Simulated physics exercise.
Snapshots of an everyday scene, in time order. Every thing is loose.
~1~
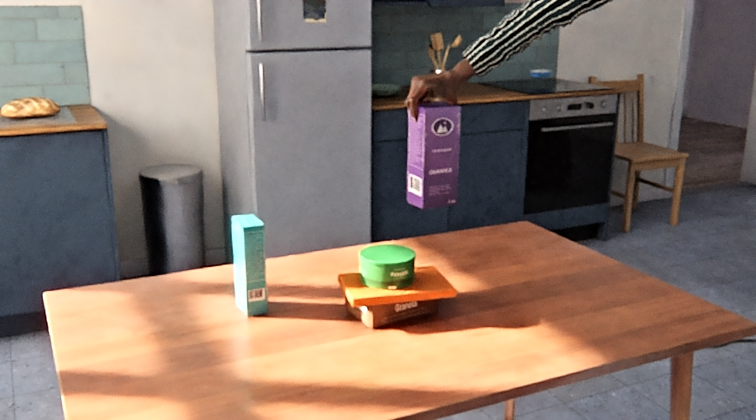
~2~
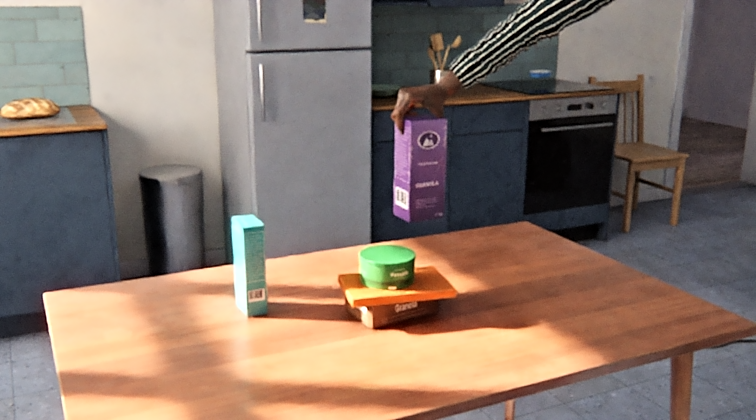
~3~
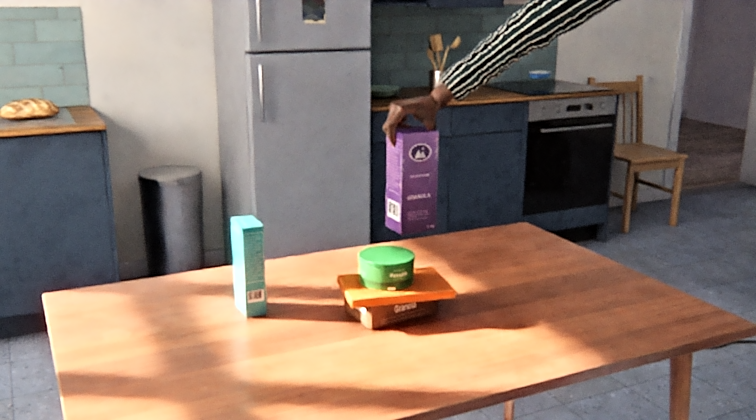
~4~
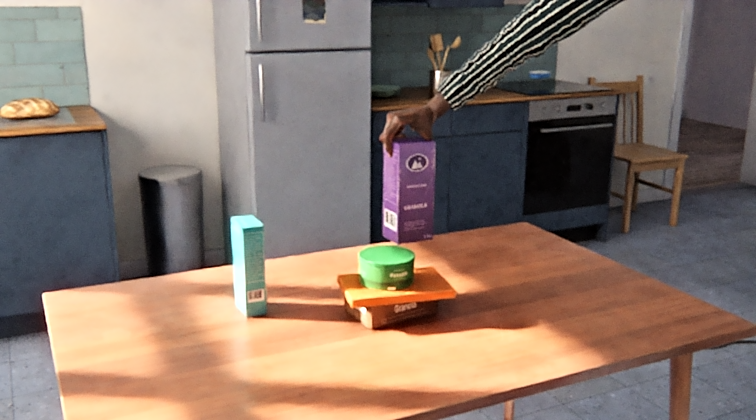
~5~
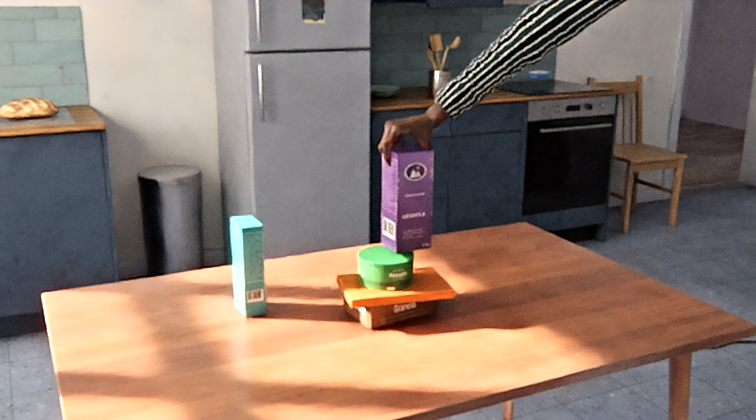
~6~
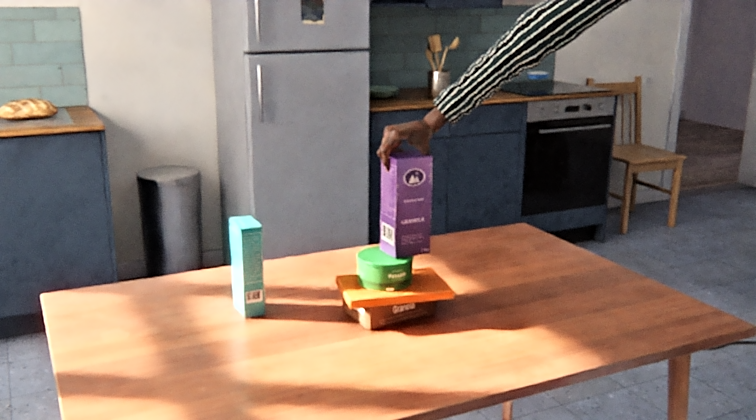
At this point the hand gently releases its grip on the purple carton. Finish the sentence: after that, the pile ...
The pile stays as it was.
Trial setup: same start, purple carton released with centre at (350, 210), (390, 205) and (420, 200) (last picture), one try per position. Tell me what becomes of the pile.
The pile collapses in the first case, remains standing in the second case and collapses in the third case.
Then, 0.20 s past the last view, nothing moves.
Then, 0.40 s past the last view, purple carton resting near (406, 204).
Finally, all 5 still in place. Final places as the last picture's camera would see them, purple carton near (406, 204). The pile keeps its balance.
